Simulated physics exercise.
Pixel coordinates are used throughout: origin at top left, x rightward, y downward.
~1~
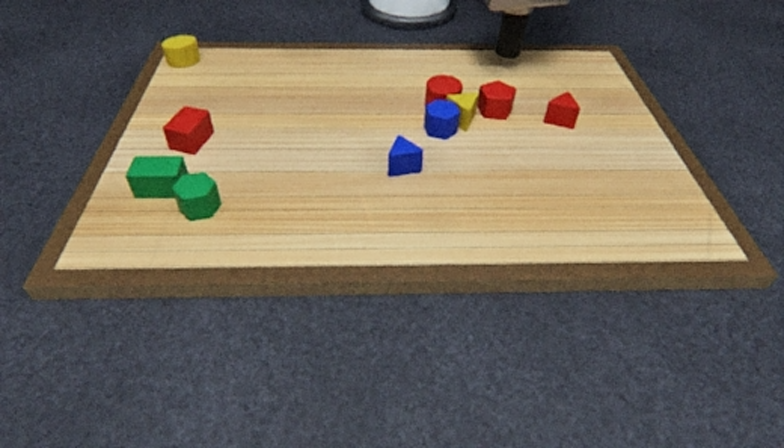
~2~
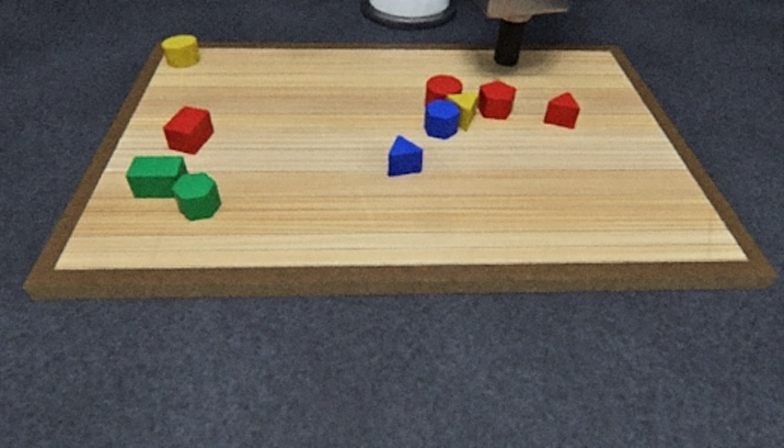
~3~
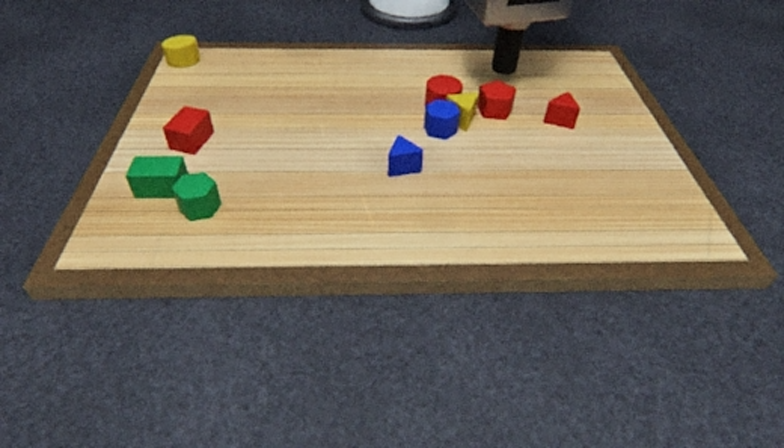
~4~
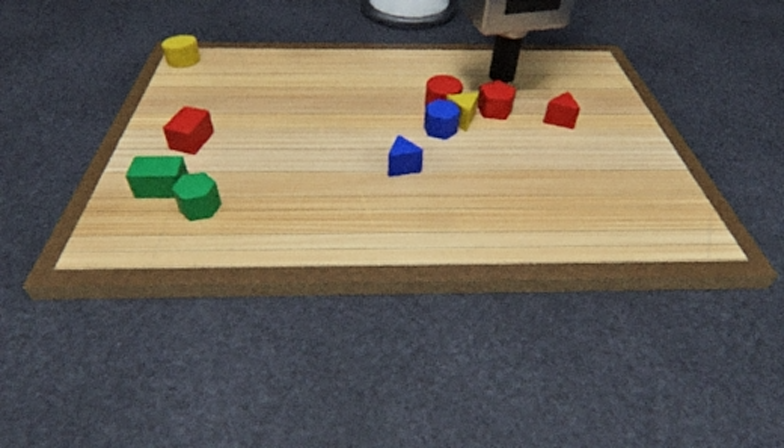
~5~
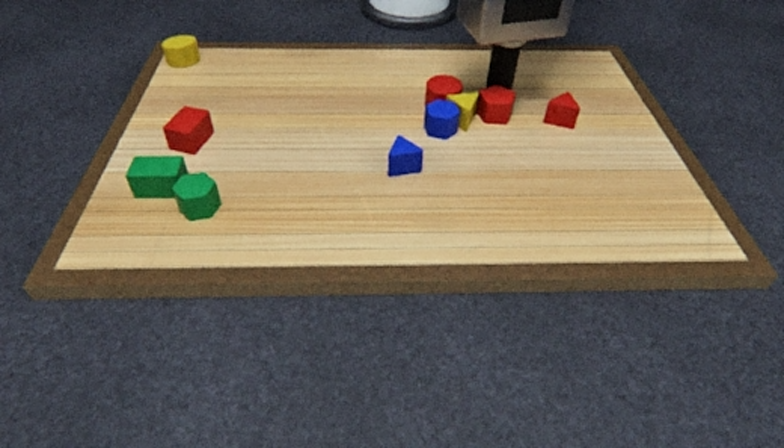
In this clip, colored blocks sit scattered on a wooden board while a robotic arm's dark rod moves toward the viewer from the far edge, then nudges the red pentagonal block very slightly forward; the other blocks stay still.
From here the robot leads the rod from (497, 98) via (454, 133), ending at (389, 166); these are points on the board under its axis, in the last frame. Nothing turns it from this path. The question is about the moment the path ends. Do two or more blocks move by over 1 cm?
Yes, I think so.
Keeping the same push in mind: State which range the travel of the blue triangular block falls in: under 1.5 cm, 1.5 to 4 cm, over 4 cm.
The block shifts between 1.5 and 4 cm.
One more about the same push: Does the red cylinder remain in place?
Final answer: Yes.
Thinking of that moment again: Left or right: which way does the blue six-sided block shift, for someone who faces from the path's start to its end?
Right.
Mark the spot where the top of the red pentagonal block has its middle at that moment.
Final place: (497, 117).
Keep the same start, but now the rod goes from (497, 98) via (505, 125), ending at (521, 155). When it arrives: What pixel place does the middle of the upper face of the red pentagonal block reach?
Its top centre lands on (498, 141).
On the path given first. One third of the way, rod (475, 110); blue six-sided block (434, 111), turned 15° anticlockwise; yellow triangular block (452, 100); red pentagonal block (497, 116), turned 75° anticlockwise.
Two thirds of the way, rod (434, 131); blue six-sided block (403, 116); yellow triangular block (434, 100), turned 15° clockwise; red pentagonal block (497, 117), turned 75° anticlockwise.
At the end, rod (389, 153); blue triangular block (388, 161), turned 50° anticlockwise; blue six-sided block (392, 117), turned 55° clockwise; red cylinder unmoved; yellow triangular block (434, 100), turned 15° clockwise; red pentagonal block (497, 117), turned 75° anticlockwise.
